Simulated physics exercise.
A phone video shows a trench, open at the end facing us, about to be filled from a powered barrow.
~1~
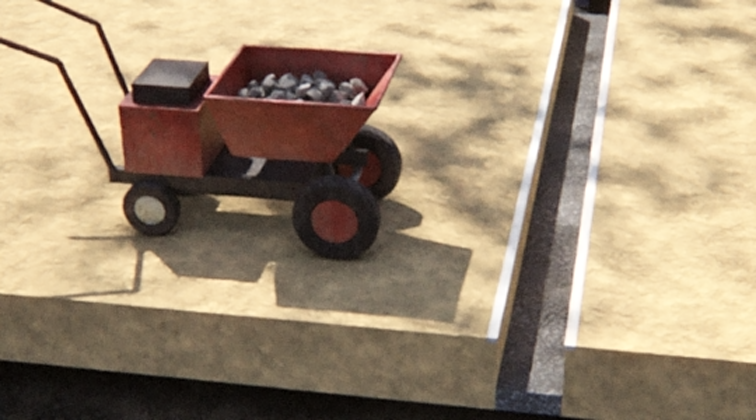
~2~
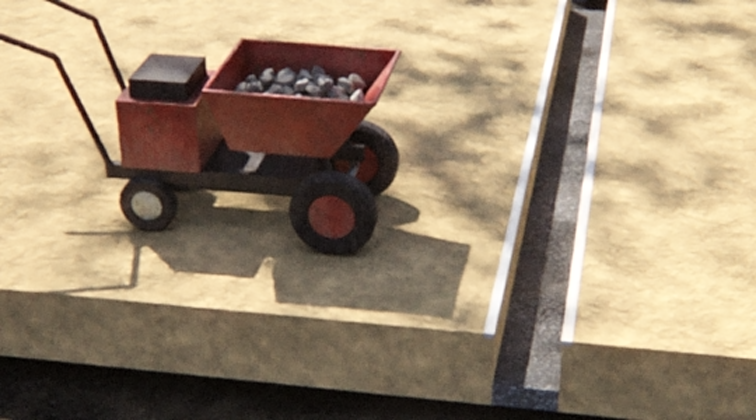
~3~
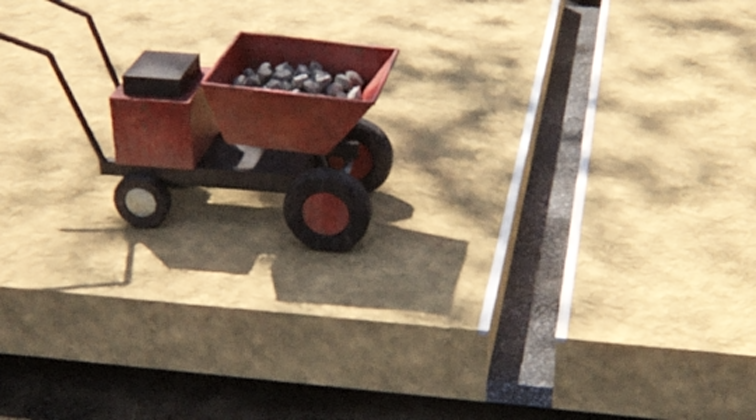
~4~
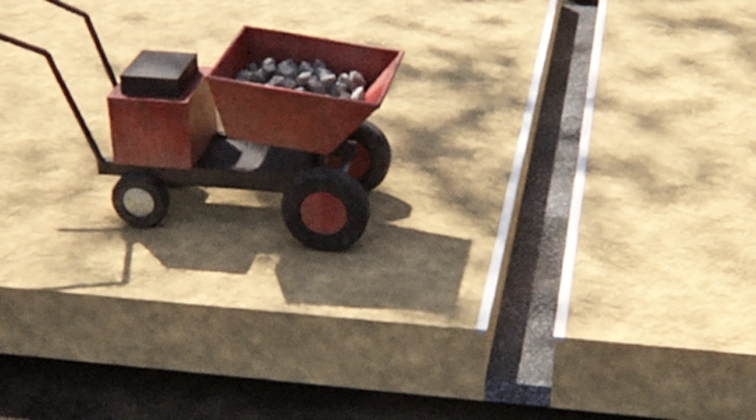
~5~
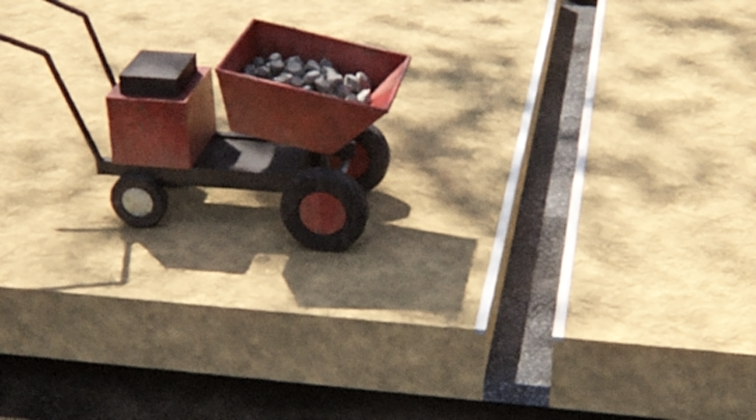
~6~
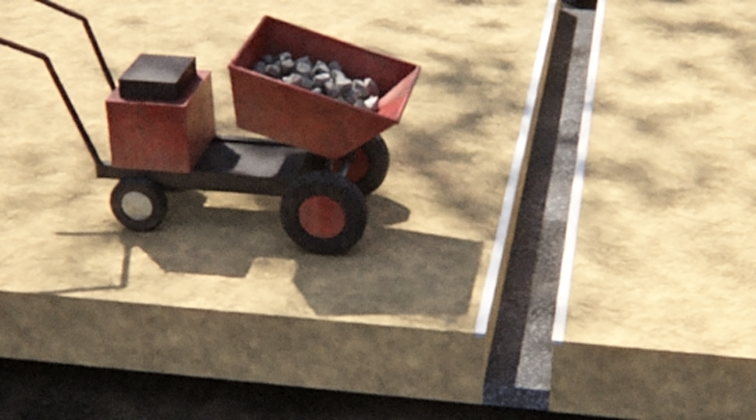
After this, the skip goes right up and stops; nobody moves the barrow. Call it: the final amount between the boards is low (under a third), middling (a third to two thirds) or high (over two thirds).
Middling.
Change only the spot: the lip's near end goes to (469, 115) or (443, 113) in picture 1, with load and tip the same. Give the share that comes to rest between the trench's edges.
The first stop gives 50 per cent; the second gives 90 per cent.
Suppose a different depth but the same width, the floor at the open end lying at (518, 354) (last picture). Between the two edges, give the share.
Around 50 per cent.
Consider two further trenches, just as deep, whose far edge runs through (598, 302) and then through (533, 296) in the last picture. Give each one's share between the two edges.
60 and 60 percent.
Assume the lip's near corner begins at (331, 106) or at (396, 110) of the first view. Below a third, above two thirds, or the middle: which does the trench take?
In the first case under a third, in the second case over two thirds.
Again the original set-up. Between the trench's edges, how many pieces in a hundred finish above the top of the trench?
0 per cent, near enough.
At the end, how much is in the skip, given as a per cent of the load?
15 per cent or so.
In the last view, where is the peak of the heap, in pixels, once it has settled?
Close to (488, 208).
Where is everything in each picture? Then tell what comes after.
In the first frame, lip of the skip near (375, 109), level; top of the load near (290, 99), broken stones; first edge of the trench near (501, 297); far edge near (576, 304), the trench over half as wide as the skip, and about as deep as wide.
In the second frame, lip of the skip near (374, 105), level; top of the load near (289, 94).
In the third frame, lip of the skip near (373, 104), tipped barely; top of the load near (286, 89).
In the fourth frame, lip of the skip near (378, 107), tipped a little; top of the load near (275, 89).
In the fifth frame, lip of the skip near (386, 112), tipped a little; top of the load near (281, 85).
In the sixth frame, lip of the skip near (397, 122), tipped clearly; top of the load near (274, 81); first edge of the trench near (488, 292); far edge near (563, 299).
Shortly afterwards, skip tipped steeply; the whole lot in the skip.
Next, skip tipped right over; all but a few in the skip; a little short of the trench; only a few in or heaped over the trench.
Some moments later, skip tipped right over; near a quarter in the skip; near a third short of the trench; near a third in or heaped over the trench; only a few beyond it.
In the end, skip tipped right over; a little in the skip; near a quarter short of the trench; near half in or heaped over the trench; only a few beyond it.
